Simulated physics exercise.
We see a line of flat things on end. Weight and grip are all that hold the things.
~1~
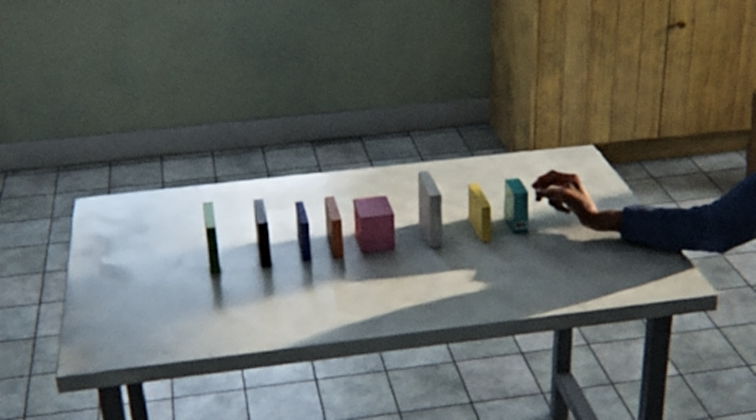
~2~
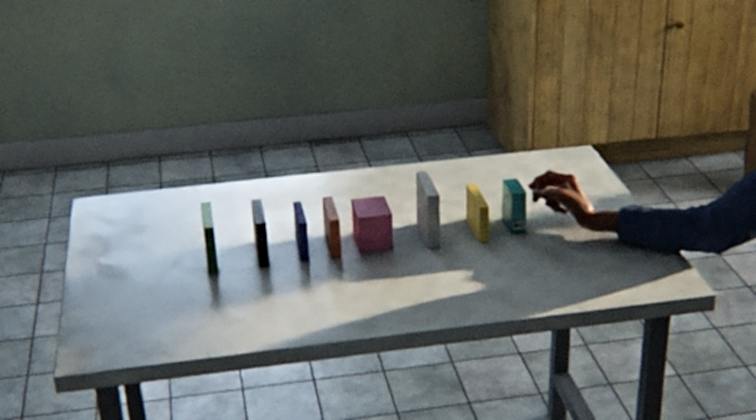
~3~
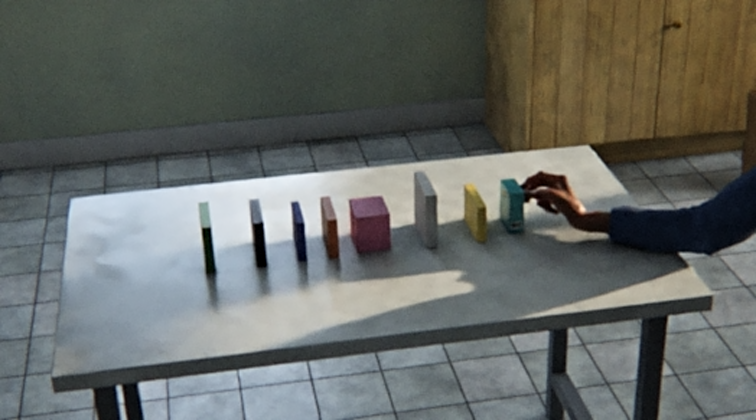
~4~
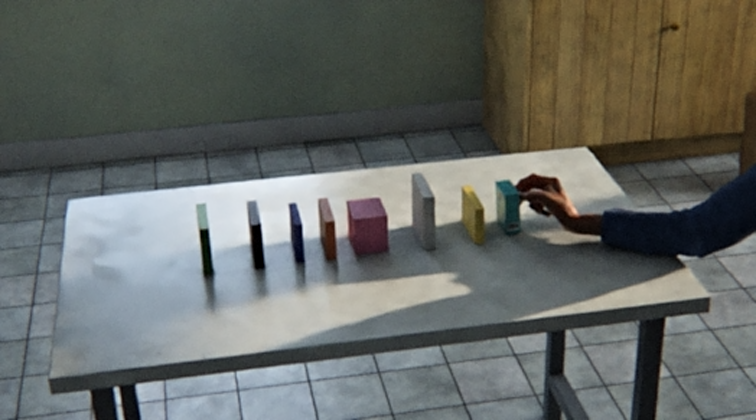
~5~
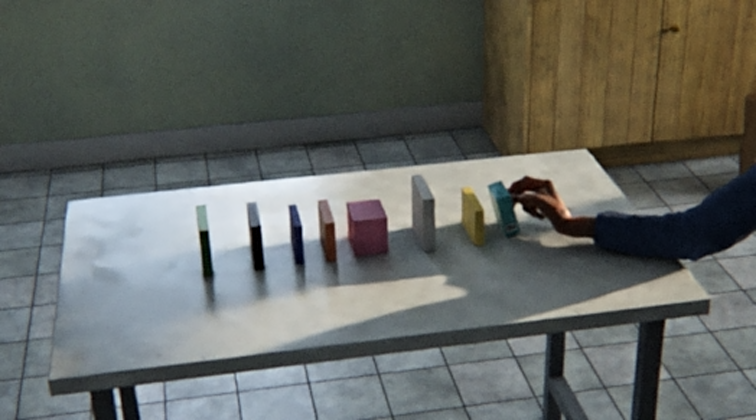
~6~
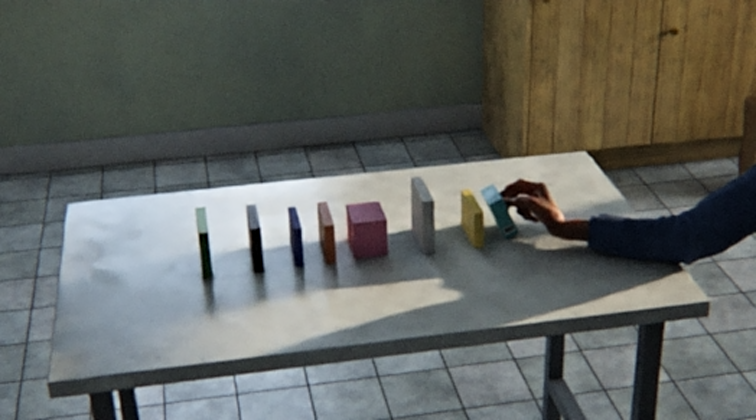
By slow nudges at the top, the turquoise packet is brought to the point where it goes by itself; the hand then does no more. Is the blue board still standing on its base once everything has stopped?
Yes, it stays on its base.
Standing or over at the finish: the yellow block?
The yellow block goes down.
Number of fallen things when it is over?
The count is 2.
Then, 0.20 s past the last view, turquoise packet 44° over; yellow block rocked 12° from its first pose.
Then, 0.30 s past the last view, turquoise packet 60° over; yellow block rocked 35° from its first pose.
Then, 0.40 s past the last view, turquoise packet 76° over; yellow block on its side.
Finally, down or leaning hard on the table, yellow block; the other 5 still in place. Final places as the last picture's camera would see them, blue board near (296, 236).
